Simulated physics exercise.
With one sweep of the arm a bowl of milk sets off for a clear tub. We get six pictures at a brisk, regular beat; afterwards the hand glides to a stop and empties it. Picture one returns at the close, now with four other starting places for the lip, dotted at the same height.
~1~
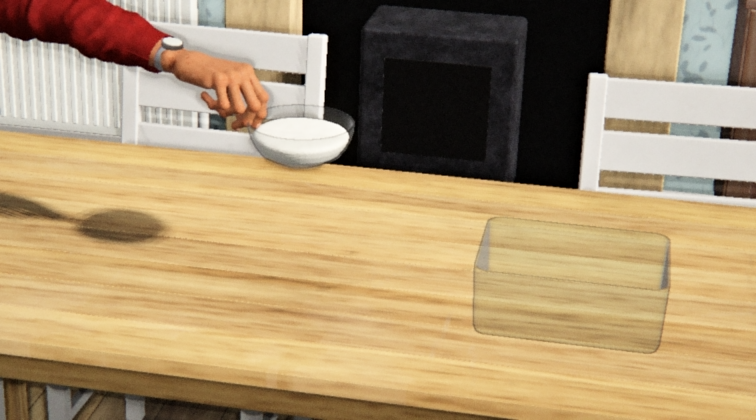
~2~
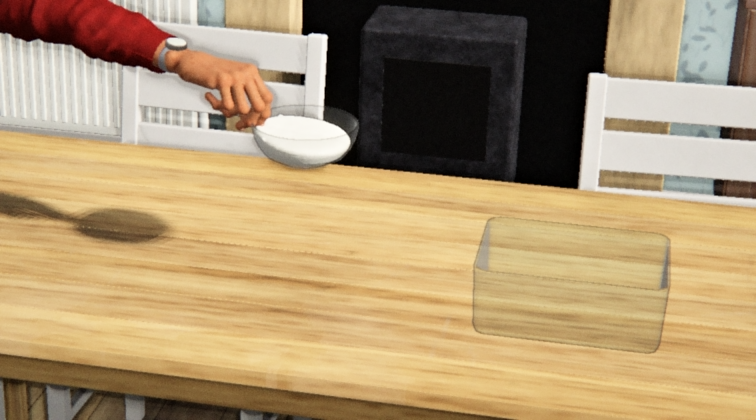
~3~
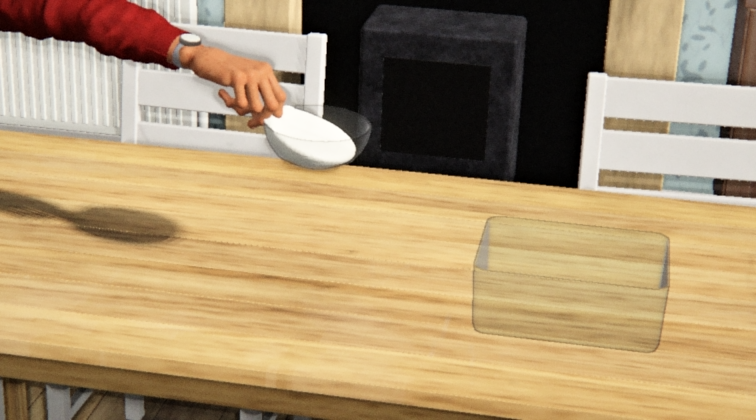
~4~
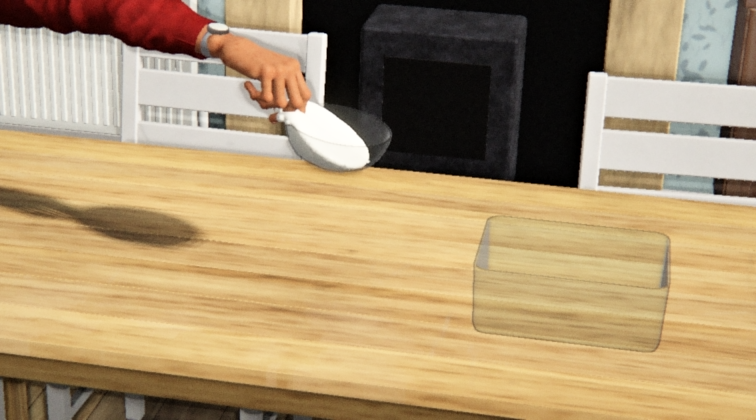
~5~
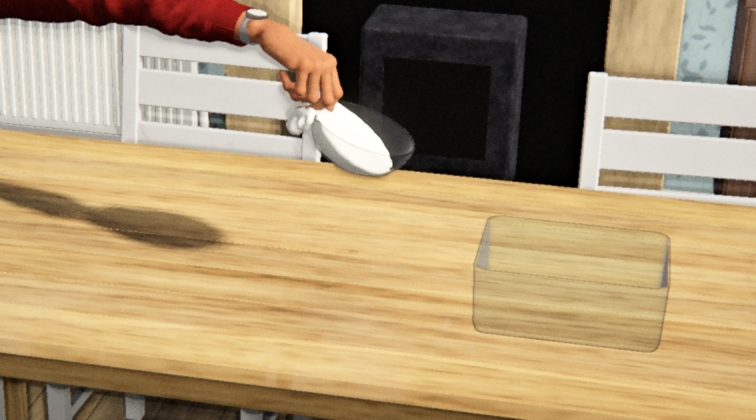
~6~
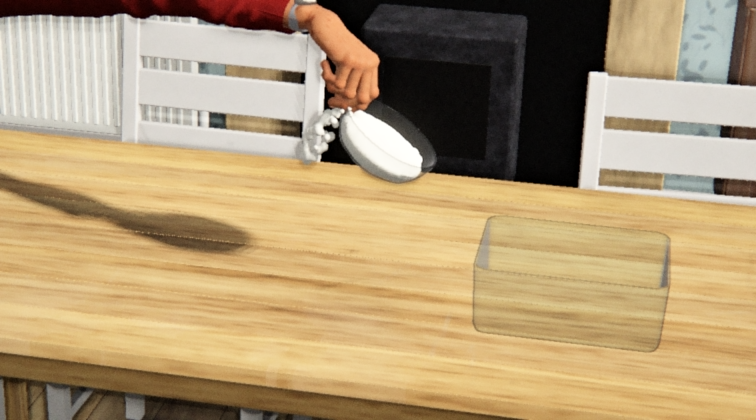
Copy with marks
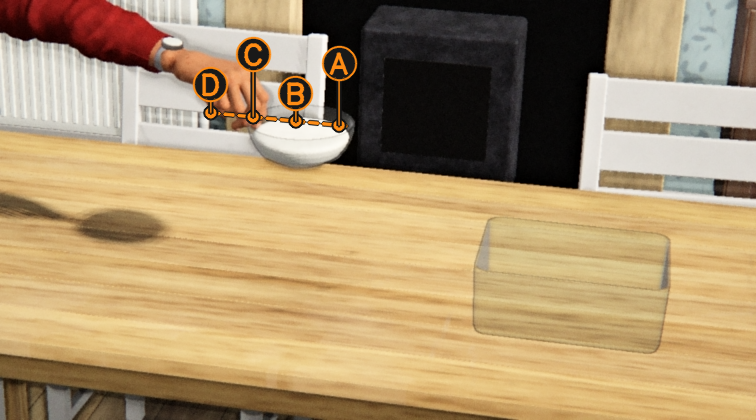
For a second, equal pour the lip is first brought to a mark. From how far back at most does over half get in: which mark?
That is place B.
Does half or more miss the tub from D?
Yes, that goes wrong.
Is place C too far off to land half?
Yes, that goes wrong.
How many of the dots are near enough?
Two.
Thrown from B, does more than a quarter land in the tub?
Yes, clearly.
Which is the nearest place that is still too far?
C it is.
In orange, A at (339, 125); B at (295, 121); C at (253, 116); D at (210, 112).
Choosing A, about 72 % lands in the tub, 16 % falls short and 12 % goes beside or beyond.
Choosing B, about 64 % lands in the tub, 26 % falls short and 10 % goes beside or beyond.
Choosing C, about 22 % lands in the tub, 69 % falls short and 9 % goes beside or beyond.
Choosing D, about 0 % lands in the tub, 97 % falls short and 3 % goes beside or beyond.
